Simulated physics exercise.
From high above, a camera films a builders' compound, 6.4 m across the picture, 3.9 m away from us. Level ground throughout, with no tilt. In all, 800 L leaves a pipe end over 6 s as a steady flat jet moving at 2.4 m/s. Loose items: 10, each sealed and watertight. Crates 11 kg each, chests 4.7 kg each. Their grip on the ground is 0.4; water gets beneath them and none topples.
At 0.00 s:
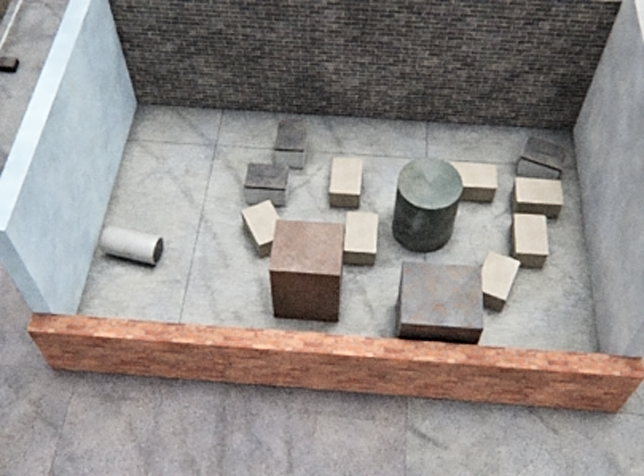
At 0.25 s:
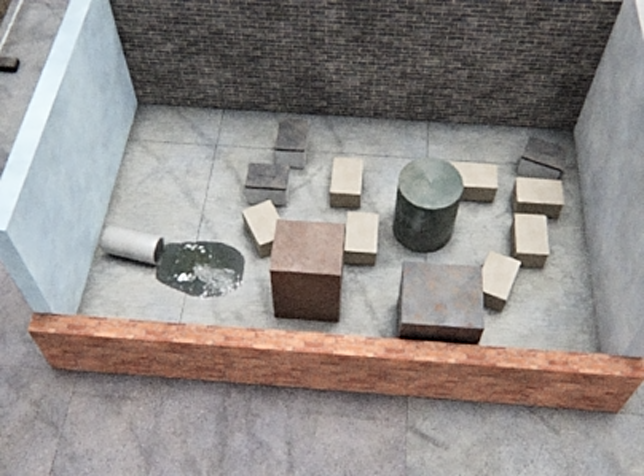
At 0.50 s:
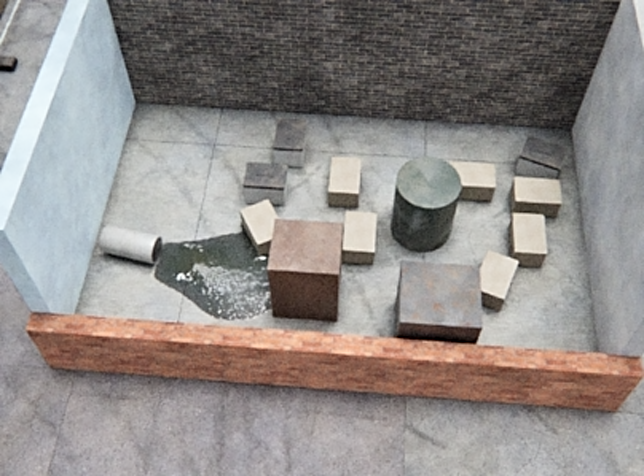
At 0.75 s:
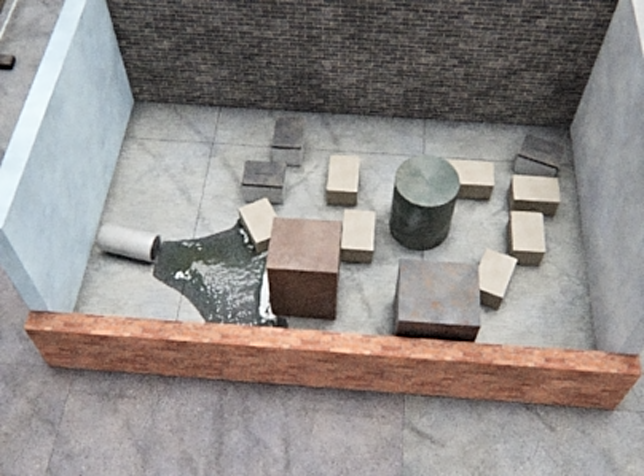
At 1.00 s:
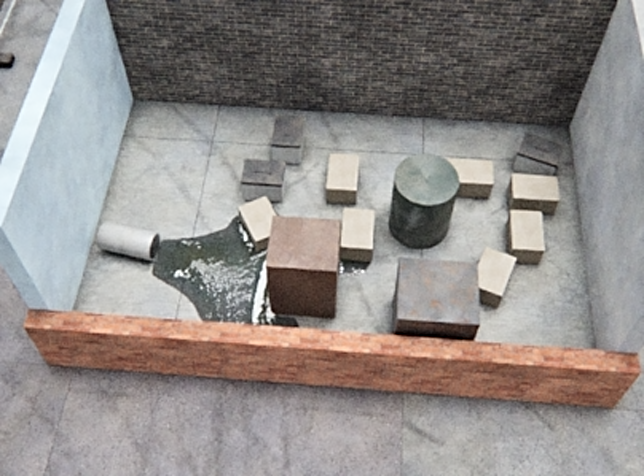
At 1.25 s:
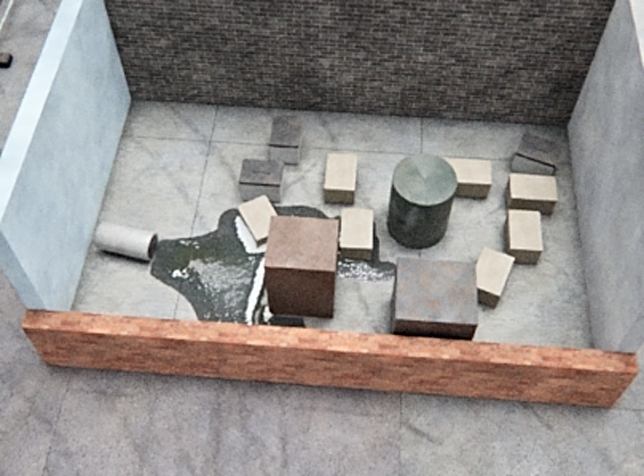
Dark, foam-flecked water pours from a pale pipe lying at the left of a walled compound with a grey concrete floor, seen from high above. Beige and dark grey blocks, a reddish-brown cube, a dark boxy block and a green cylinder stand across the middle and right. The water spreads rightward, reaches the brown cube and flows around it among nearby blocks, which stay put, while the camera drifts very slightly.
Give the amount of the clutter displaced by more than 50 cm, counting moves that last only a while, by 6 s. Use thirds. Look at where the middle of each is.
Under a third.
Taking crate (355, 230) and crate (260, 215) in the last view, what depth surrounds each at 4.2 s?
Roughly 7 and 2 cm.
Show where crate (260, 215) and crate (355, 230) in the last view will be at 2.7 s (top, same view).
Somewhere about (291, 183) and (382, 231).
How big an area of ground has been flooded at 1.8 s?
Around 5.0 m2 of it.
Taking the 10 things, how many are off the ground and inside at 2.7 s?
0.
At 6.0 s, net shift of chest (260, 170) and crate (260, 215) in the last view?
Distances, as listed: 20 cm then 80 cm.
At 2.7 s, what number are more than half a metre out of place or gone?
1.
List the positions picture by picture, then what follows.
The first picture shows a crate at (264, 222), on the bottom; a crate at (361, 232) rests on the ground; water covers 0.0 m2; 0 of 10 have shifted.
The second picture shows a crate at (265, 222) rests on the ground; a crate at (362, 232), on the bottom; water covers 0.7 m2; 0 of 10 have shifted.
The third picture shows a crate at (263, 221), on the bottom; a crate at (360, 231) rests on the ground; water covers 1.4 m2; 0 of 10 have shifted.
The fourth picture shows a crate at (262, 220), on the bottom; a crate at (359, 230) rests on the ground; 2.1 m2 under water; 0 of 10 have shifted.
The fifth picture shows a crate at (261, 218) rests on the ground; a crate at (358, 228) rests on the ground; water covers 2.7 m2; 0 of 10 have shifted.
The sixth picture shows a crate at (261, 217) rests on the ground; a crate at (357, 228), on the bottom; water covers 3.3 m2; 0 of 10 have shifted.
After 1.8 s 0 of 10 are over 50 cm from their spots; 0 afloat.
After 2.7 s 1 of 10 are over 50 cm from their spots; 0 afloat.
After 4.2 s 2 of 10 are over 50 cm from their spots; 0 afloat.
After 6.0 s 3 of 10 are over 50 cm from their spots, and 3 have been at some point; 2 afloat.
